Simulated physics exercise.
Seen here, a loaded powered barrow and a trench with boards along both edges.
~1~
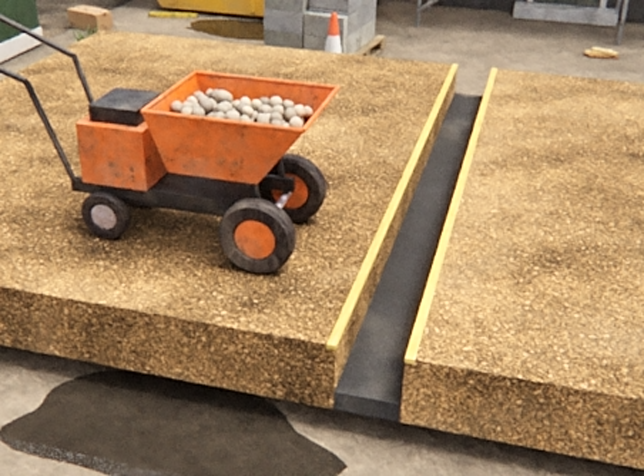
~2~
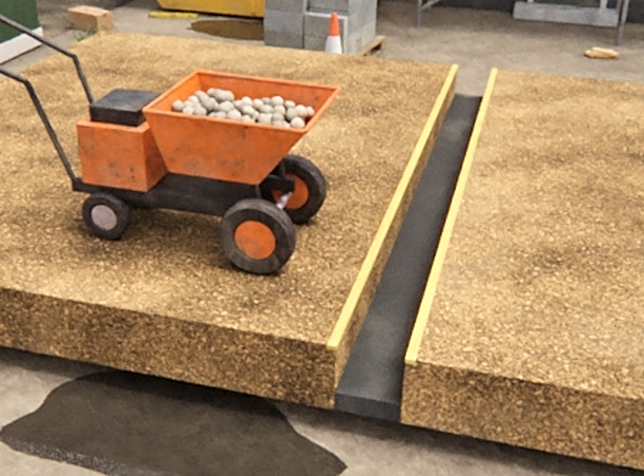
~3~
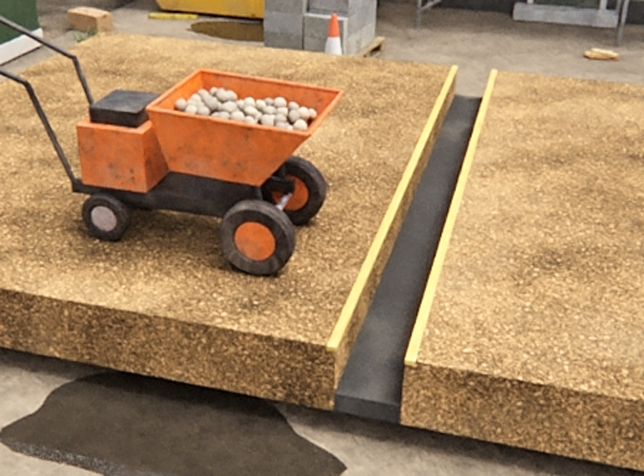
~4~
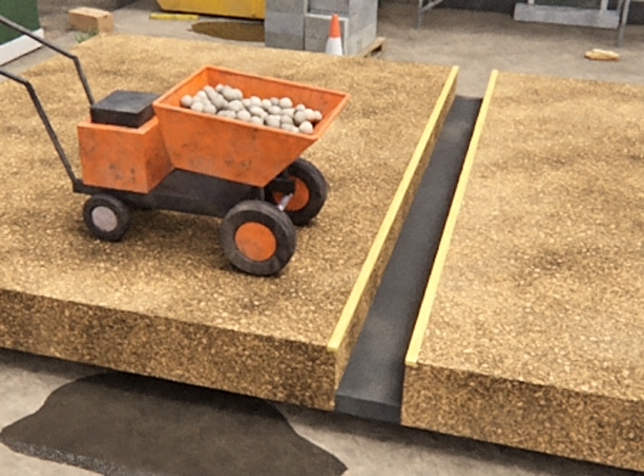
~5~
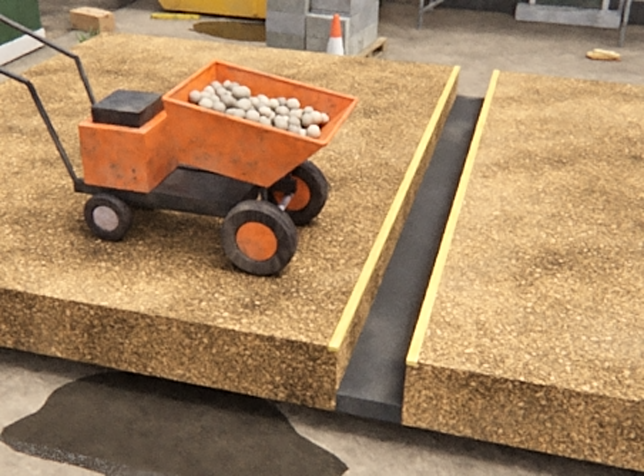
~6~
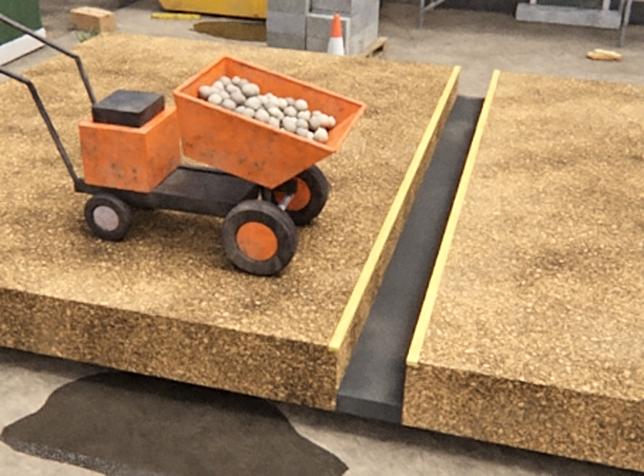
Beside a narrow trench, the orange skip of a pebble-loaded barrow tilts slightly to the right.
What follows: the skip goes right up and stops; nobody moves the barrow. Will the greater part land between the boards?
The trench takes the larger part.
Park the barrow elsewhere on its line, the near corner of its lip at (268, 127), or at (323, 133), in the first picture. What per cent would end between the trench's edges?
About 90 and 50 per cent.
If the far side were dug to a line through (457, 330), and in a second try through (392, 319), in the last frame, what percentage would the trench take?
In turn 100 and 20 in a hundred.
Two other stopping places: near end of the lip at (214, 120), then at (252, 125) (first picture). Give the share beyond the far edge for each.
Roughly 0 per cent, and 0 per cent.
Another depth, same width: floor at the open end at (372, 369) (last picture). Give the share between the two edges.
About 40 per cent.
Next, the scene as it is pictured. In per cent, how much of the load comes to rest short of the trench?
About 0 per cent.
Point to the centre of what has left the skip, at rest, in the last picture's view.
At about (413, 287).
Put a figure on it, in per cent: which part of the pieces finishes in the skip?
Roughly 0 in a hundred.
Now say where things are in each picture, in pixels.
The first frame shows lip of the skip at (303, 131), level; top of the load at (221, 115), river pebbles; first edge of the trench at (347, 310); far edge at (420, 323), the trench over half as wide as the skip, and about as deep as wide.
The second frame shows lip of the skip at (305, 132), level; top of the load at (222, 115).
The third frame shows lip of the skip at (309, 135), tipped barely; top of the load at (225, 114).
The fourth frame shows lip of the skip at (316, 140), tipped barely; top of the load at (221, 106).
The fifth frame shows lip of the skip at (325, 145), tipped a little; top of the load at (229, 103).
The sixth frame shows lip of the skip at (334, 151), tipped a little; top of the load at (231, 111); first edge of the trench at (349, 312); far edge at (423, 325).
Soon, skip tipped steeply; all in the skip.
A while on, skip tipped right over; most in the skip; a small part in or heaped over the trench; a stray few beyond it; a stray few falling.
Towards the end, skip tipped right over; about a quarter in the skip; about two thirds in or heaped over the trench; about a quarter beyond it.
Finally, skip tipped right over; most in or heaped over the trench; about a quarter beyond it.
